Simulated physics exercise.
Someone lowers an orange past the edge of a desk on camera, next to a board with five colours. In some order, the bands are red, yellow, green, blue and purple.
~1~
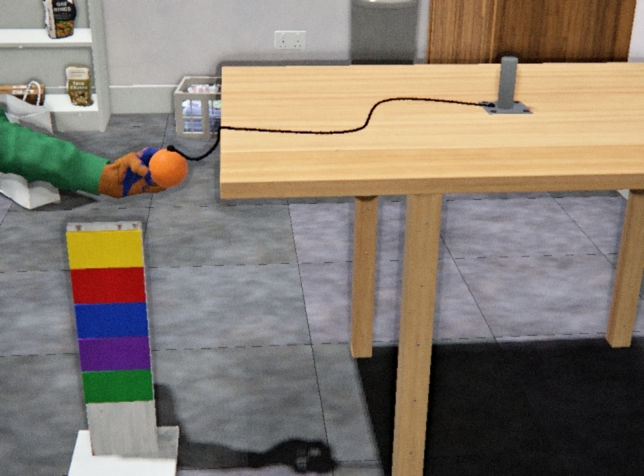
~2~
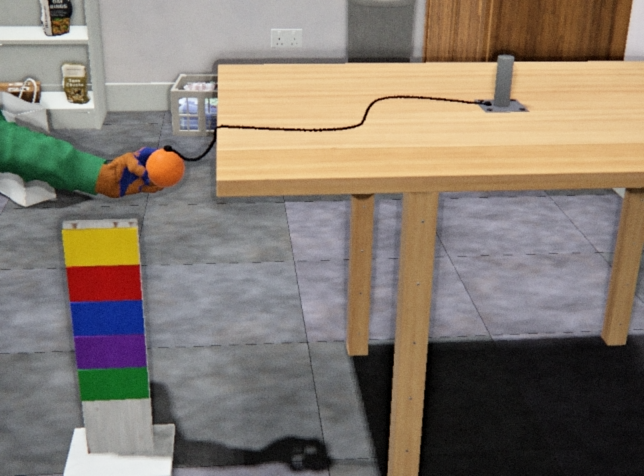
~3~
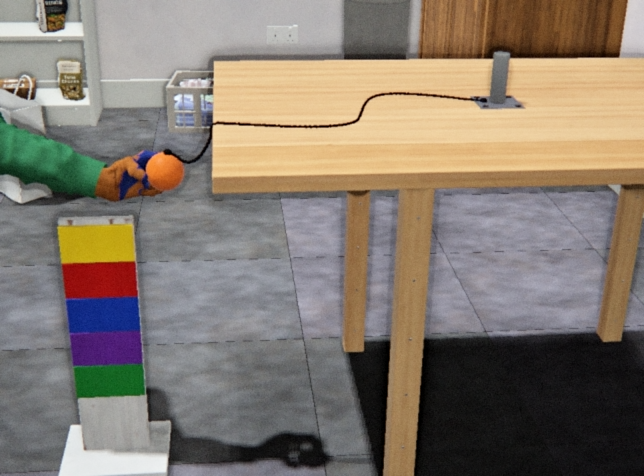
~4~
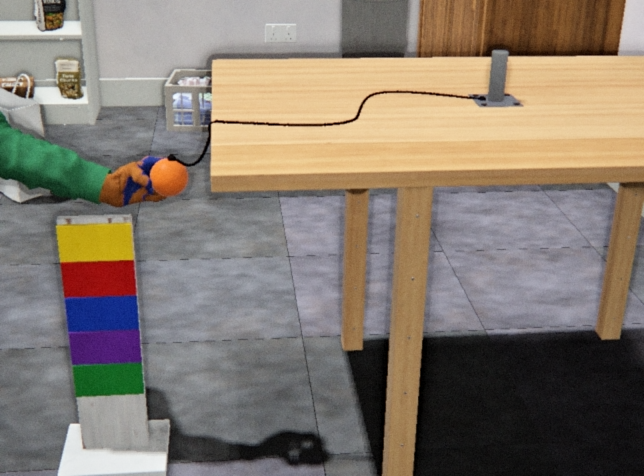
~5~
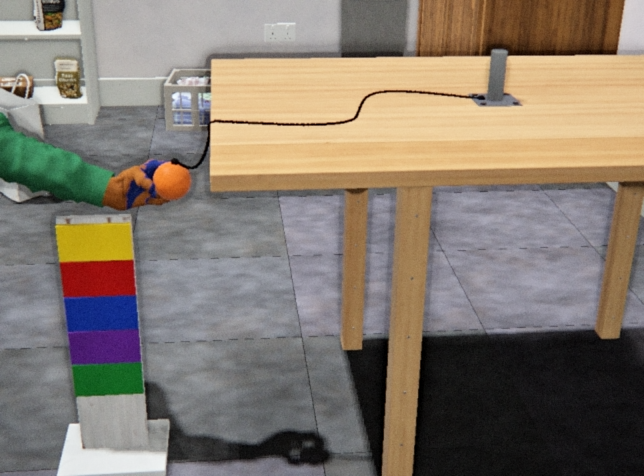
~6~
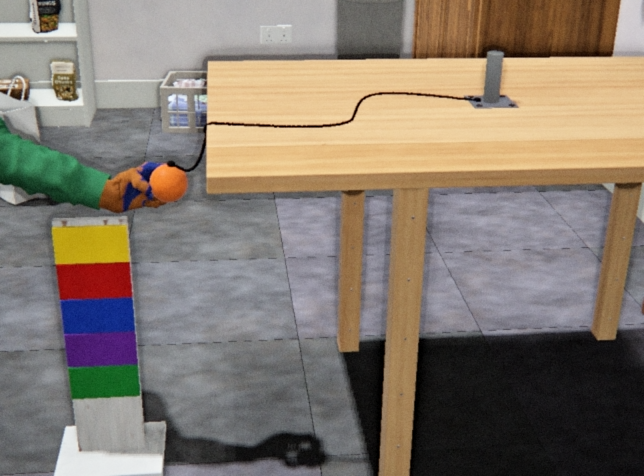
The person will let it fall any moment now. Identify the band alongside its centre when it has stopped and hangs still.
Its centre is alongside the red band.
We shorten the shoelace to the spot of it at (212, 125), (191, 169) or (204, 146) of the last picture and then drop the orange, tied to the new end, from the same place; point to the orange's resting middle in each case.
Close to (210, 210) first, close to (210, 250) next, and close to (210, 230) last.
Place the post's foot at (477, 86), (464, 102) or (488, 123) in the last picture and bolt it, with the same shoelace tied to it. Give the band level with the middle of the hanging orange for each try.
Result 1: Red. Result 2: Blue. Result 3: Blue.
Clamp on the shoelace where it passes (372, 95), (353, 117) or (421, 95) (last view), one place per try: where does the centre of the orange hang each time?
Per try (px, approx.): (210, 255), (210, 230), (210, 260).
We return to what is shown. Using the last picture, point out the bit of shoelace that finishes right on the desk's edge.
(287, 127), give or take.
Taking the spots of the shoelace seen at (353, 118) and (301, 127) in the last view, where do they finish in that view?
At (284, 107) for the first, at (220, 110) for the second.
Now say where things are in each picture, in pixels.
In the first picture, orange (168, 169); yellow (105, 250); red (108, 286); blue (112, 321); purple (115, 355); green (118, 387).
In the second picture, orange (165, 168); shoelace through (455, 101) (384, 98) (364, 118) (311, 130) (229, 127).
In the third picture, orange (165, 172).
In the fourth picture, orange (169, 177); shoelace through (449, 96) (378, 93) (359, 113) (305, 125) (224, 122).
In the fifth picture, orange (172, 181).
In the sixth picture, orange (169, 184); shoelace through (445, 97) (374, 95) (354, 114) (301, 127) (219, 124).
Early on, orange near (187, 268); level with red.
Midway, orange near (242, 255); level with red.
Near the end, orange near (197, 267); level with red.
Finally, orange near (208, 267); level with red. Its centre hangs level with the red band.
